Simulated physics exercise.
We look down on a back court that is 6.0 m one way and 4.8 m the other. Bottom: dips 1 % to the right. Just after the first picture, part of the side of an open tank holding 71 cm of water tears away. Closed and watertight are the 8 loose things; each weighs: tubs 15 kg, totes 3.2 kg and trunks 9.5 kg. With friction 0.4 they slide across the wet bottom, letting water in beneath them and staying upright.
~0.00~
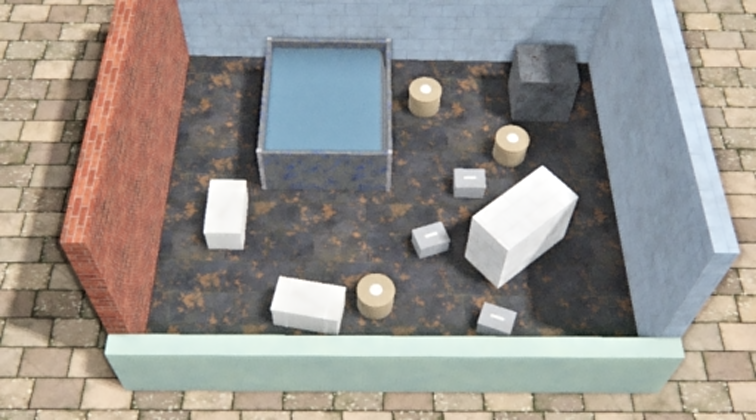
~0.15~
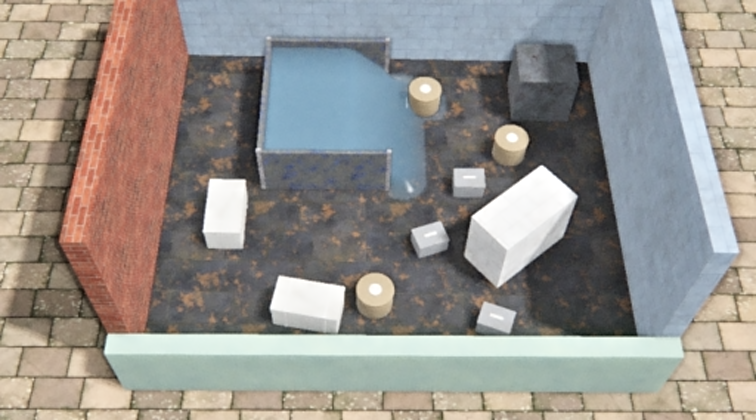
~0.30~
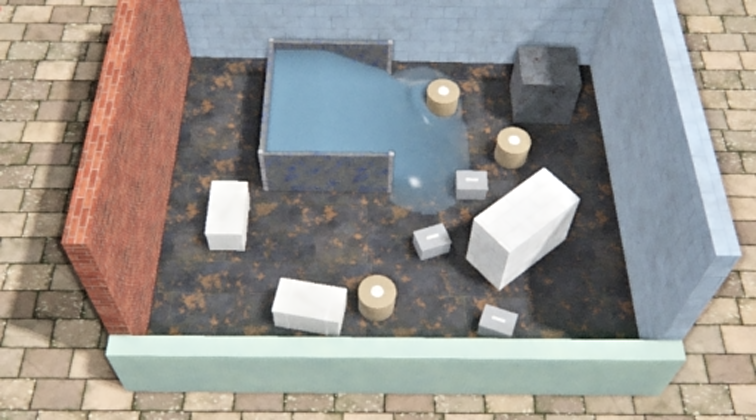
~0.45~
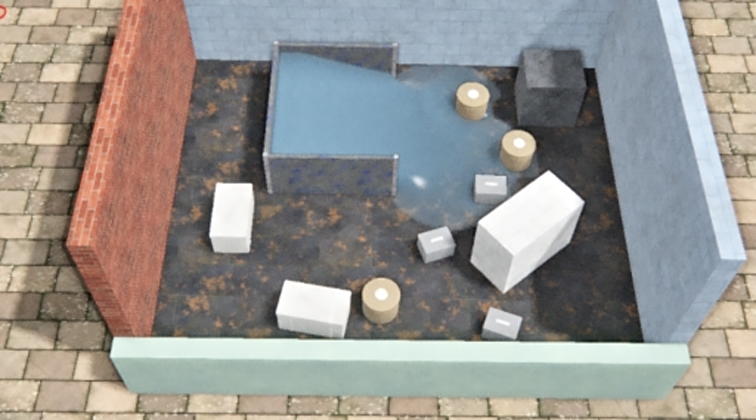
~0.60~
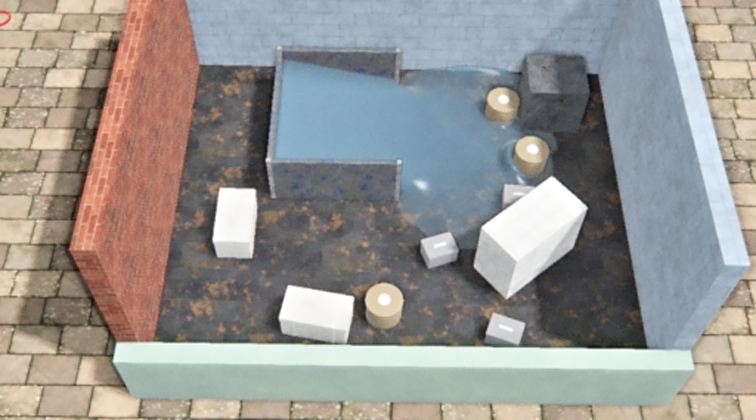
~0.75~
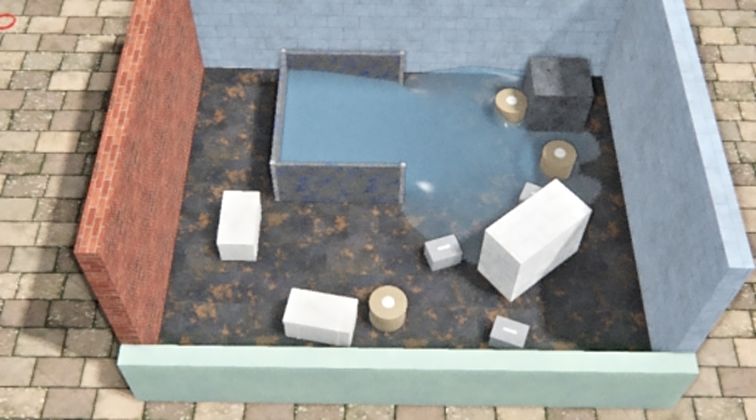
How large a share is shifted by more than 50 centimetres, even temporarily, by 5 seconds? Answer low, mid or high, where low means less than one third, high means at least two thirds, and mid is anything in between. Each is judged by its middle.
High.
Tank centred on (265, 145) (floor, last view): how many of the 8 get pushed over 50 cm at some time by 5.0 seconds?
Result: 5 of them.
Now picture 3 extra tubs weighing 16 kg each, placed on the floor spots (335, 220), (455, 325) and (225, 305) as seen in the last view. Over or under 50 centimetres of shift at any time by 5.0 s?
Answers in order are does not cross, crosses the line and does not cross.
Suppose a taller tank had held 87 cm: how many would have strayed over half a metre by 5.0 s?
In that case 7 of them.
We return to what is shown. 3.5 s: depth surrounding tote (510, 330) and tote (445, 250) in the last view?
First about 9 cm, second about 2 cm.
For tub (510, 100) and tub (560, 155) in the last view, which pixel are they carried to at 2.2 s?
Somewhere about (526, 62) and (616, 180).
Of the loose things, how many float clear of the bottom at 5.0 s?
It comes to 4 of them.
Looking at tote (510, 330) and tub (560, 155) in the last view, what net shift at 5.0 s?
Net shifts, in order: 200 cm and 350 cm.
After 1.1 s 3 of 8 are over 50 cm from their spots; 2 afloat.
After 2.2 s 3 of 8 are over 50 cm from their spots; 3 afloat.
After 3.5 s 5 of 8 are over 50 cm from their spots; 4 afloat.
After 5.0 s 7 of 8 are over 50 cm from their spots, and 7 have been at some point; 4 afloat.
